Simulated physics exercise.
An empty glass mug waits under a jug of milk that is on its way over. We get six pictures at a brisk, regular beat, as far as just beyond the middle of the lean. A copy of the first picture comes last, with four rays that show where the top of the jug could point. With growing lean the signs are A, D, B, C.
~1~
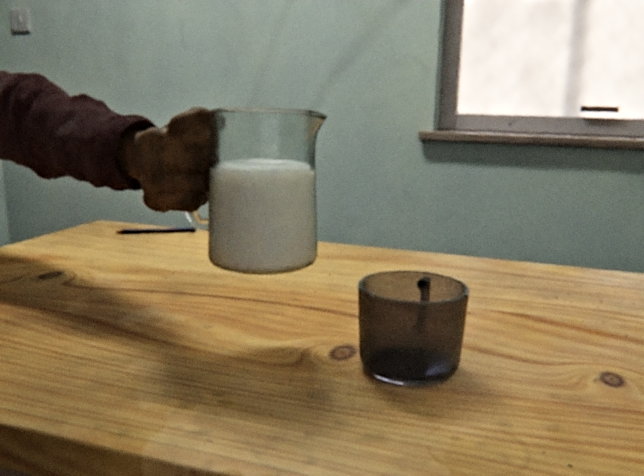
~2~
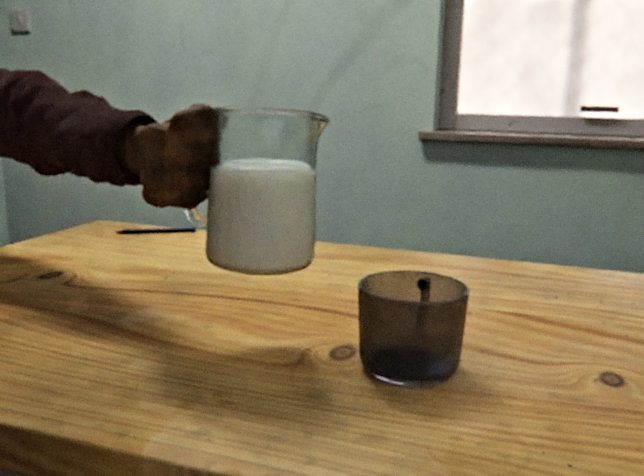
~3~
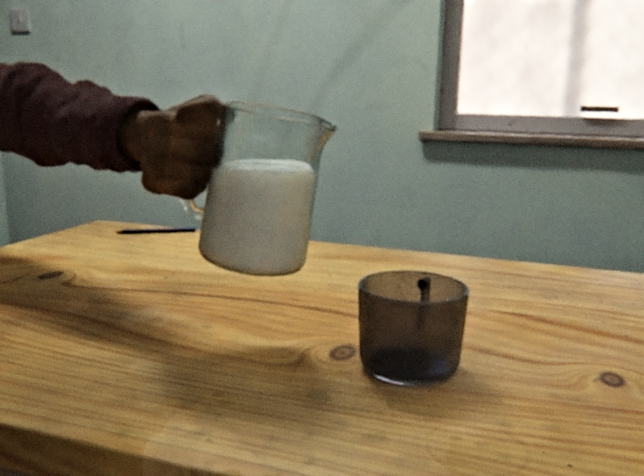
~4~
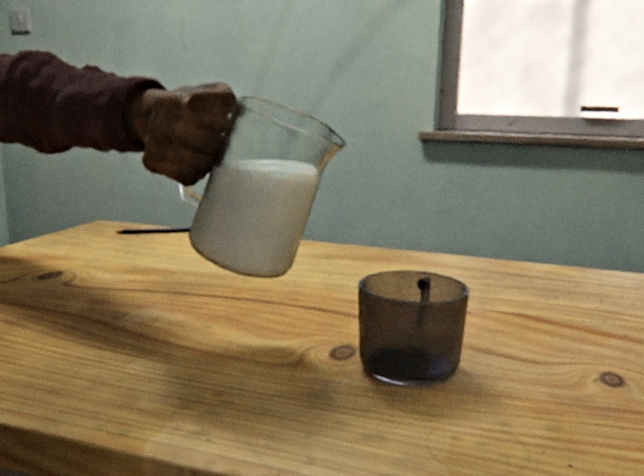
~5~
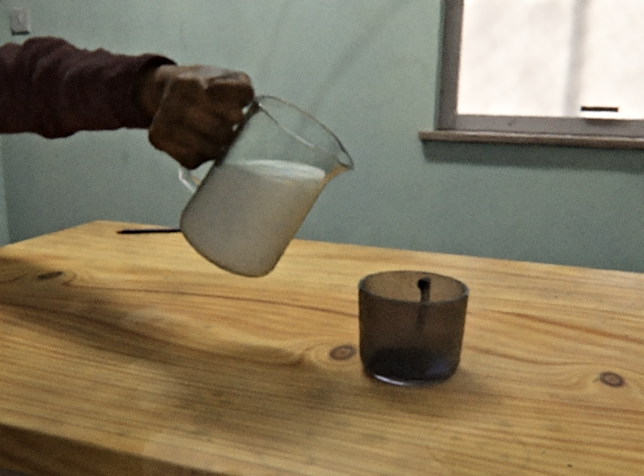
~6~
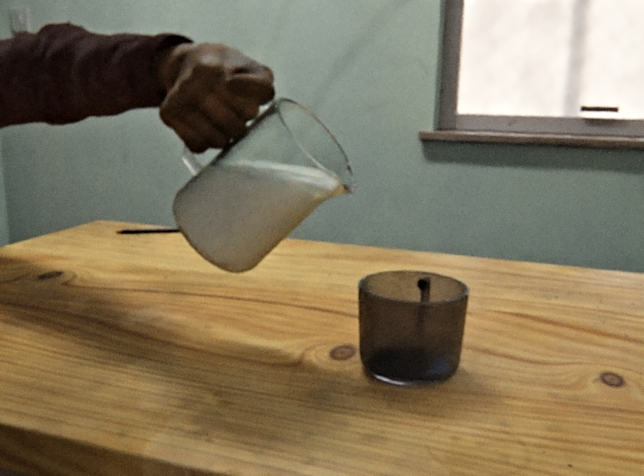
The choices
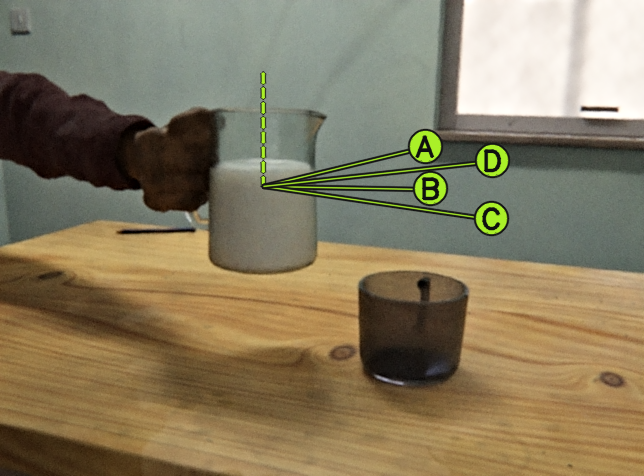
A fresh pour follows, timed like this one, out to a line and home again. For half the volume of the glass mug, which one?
Choose A.
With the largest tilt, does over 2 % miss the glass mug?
Yes.
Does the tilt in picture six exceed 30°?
Yes, it does.
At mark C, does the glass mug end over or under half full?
Over.
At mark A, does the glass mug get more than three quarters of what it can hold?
No.
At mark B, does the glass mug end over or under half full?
Over half.
In lime, A at (408, 151); B at (413, 189); C at (474, 217); D at (475, 163).
Choosing A, the glass mug ends with about 49 % of what it can hold.
Choosing B, the glass mug ends with about 75 % of what it can hold; 7 % of the milk is spilt.
Choosing C, the glass mug ends with about 75 % of what it can hold; 19 % of the milk is spilt.
Choosing D, the glass mug ends with about 66 % of what it can hold.
